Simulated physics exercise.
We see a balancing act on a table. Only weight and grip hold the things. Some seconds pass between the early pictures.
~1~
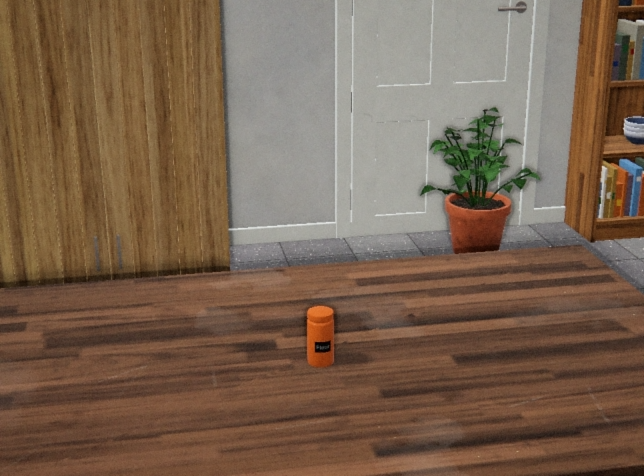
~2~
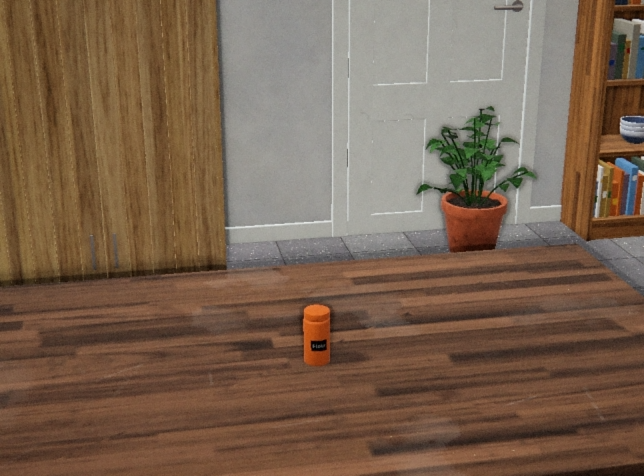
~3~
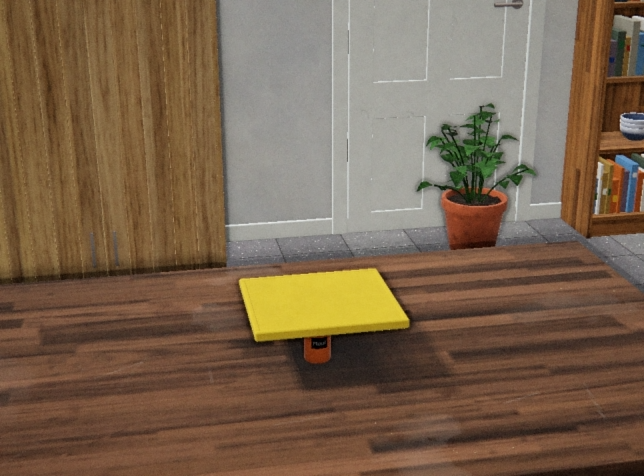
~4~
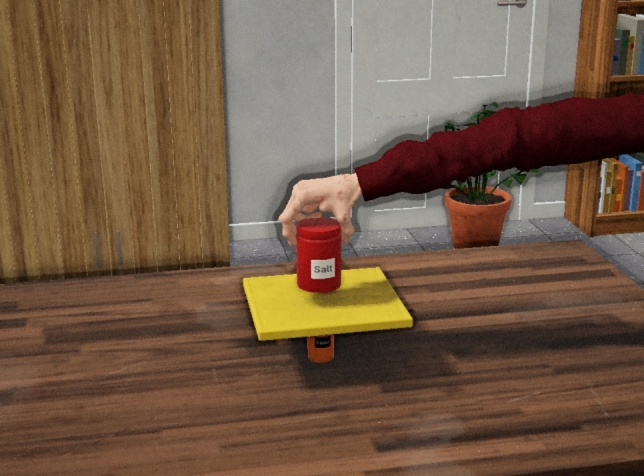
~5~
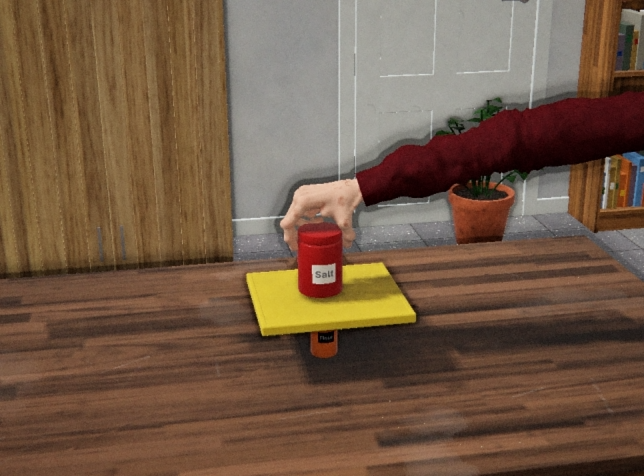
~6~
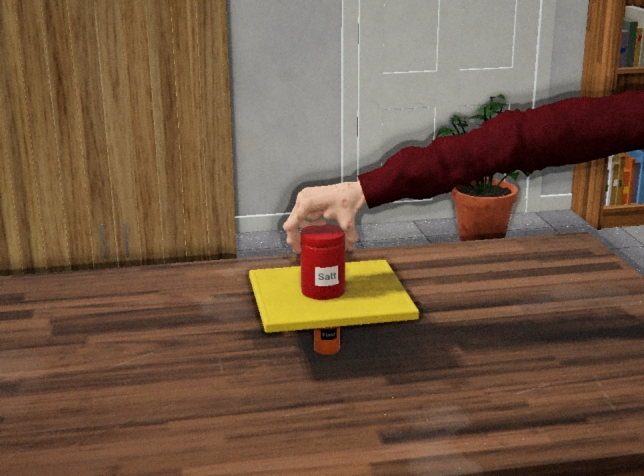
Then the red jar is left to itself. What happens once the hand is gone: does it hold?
As it turns out, it stays up.
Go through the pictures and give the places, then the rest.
The last thing is not in view yet, in the first picture.
The last thing is not in view yet, in the second picture.
The last thing is not in view yet; yellow lid (320, 302), in the third picture.
Coming down; red jar (319, 255); yellow lid (324, 302), in the fourth picture.
Coming down; red jar (320, 259); yellow lid (327, 297), in the fifth picture.
Set down, still held; red jar (323, 262); yellow lid (330, 294), in the sixth picture.
Then, 0.20 s later than the last frame, all is still.
Then, 0.40 s later than the last frame, red jar resting near (323, 262).
When it is over, all 3 as before. End places, in pixels of the last picture, red jar near (323, 262). The stack keeps its balance.
